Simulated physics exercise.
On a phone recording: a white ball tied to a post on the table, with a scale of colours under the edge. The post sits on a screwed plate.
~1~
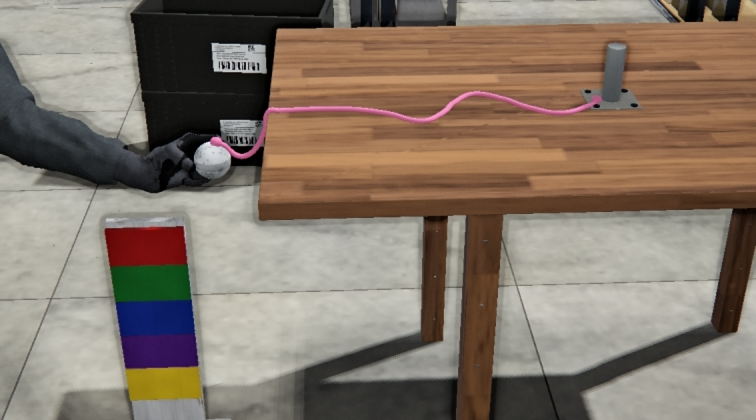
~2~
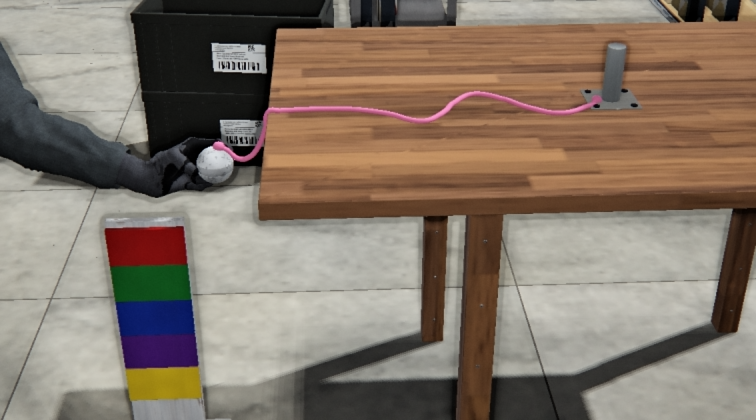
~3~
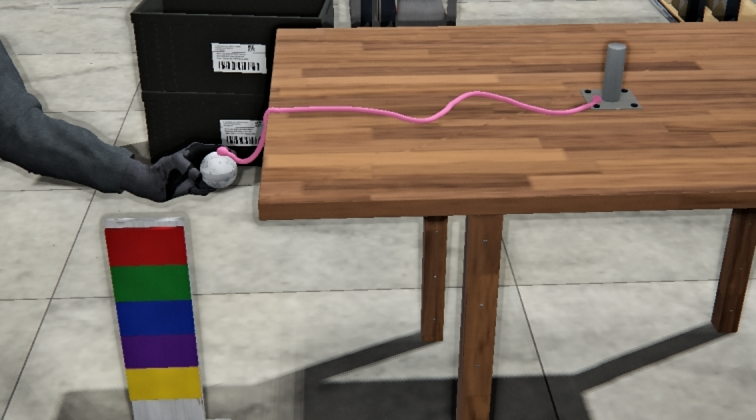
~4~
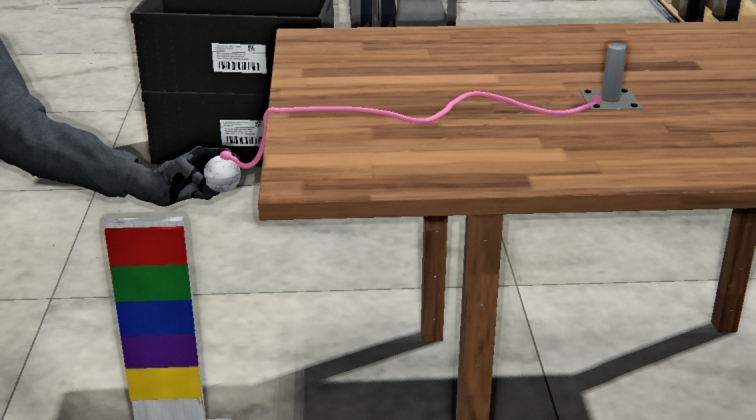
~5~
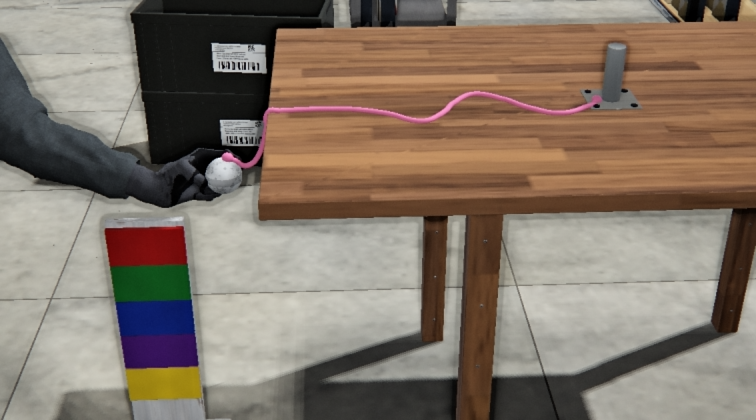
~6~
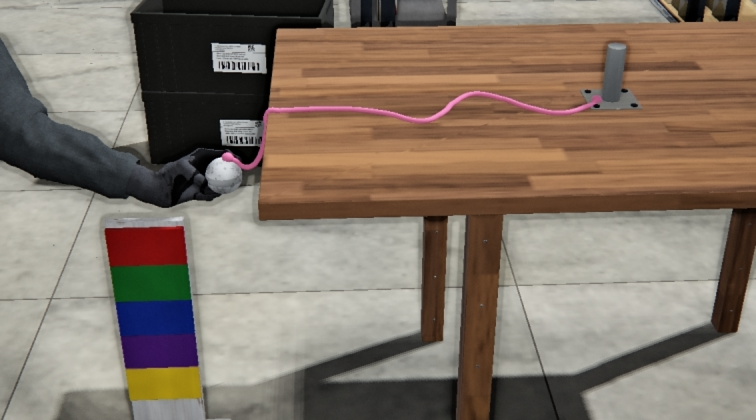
To begin with, a dark-gloved hand holds a white ball beside the left edge of a wooden table, above a striped colour scale, with a slack pink cord running to a post. The hand shifts the ball slightly right and down, then stays nearly still, while the cord on the tabletop barely changes.
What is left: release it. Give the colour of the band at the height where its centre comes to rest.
The band is green.
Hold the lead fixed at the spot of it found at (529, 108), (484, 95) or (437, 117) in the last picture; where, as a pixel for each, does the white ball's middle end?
They end up at (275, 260), (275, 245) and (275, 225).
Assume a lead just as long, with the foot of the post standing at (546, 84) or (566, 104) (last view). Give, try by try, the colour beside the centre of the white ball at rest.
First try: Blue; second try: Blue.
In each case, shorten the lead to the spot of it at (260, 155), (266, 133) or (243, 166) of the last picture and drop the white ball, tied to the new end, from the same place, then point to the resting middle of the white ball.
Taking the tries in order gives (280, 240), (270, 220) and (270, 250).
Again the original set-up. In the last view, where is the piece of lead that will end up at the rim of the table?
It is around (337, 109).
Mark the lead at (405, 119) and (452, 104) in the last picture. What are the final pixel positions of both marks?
End: (337, 111) and then (410, 108).
Soon after, ball near (272, 261); level with green.
Then, ball near (273, 274); level with green.
At rest, ball near (273, 275); level with green. Its middle rests at the green band.
